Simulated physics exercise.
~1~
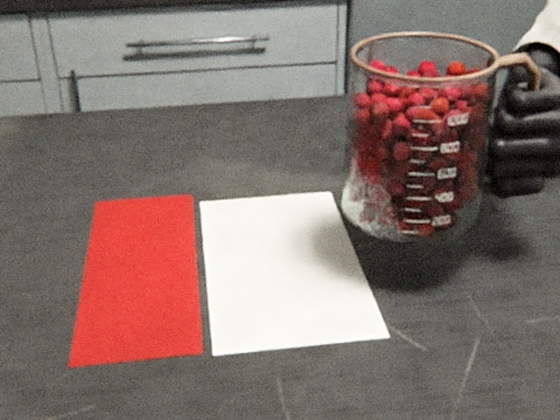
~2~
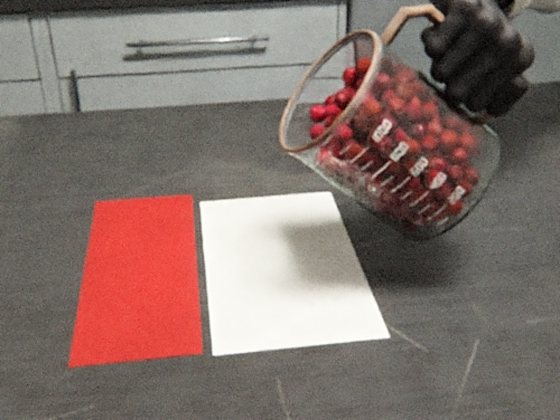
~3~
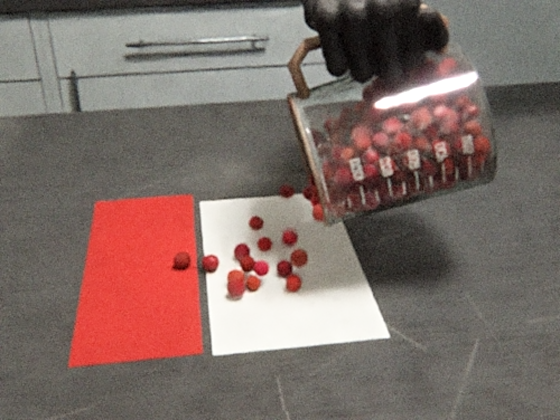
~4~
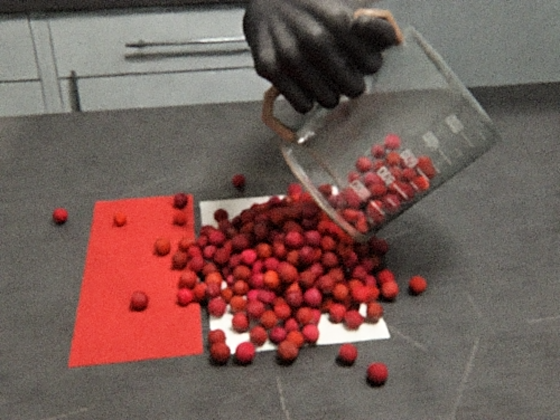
A glass jug of cranberries, held by a black-gloved hand above a dark table, tips to the left and pours them mostly onto a white mat, some rolling onto the neighboring red mat and bare tabletop, ending steeply tilted with some berries still inside.
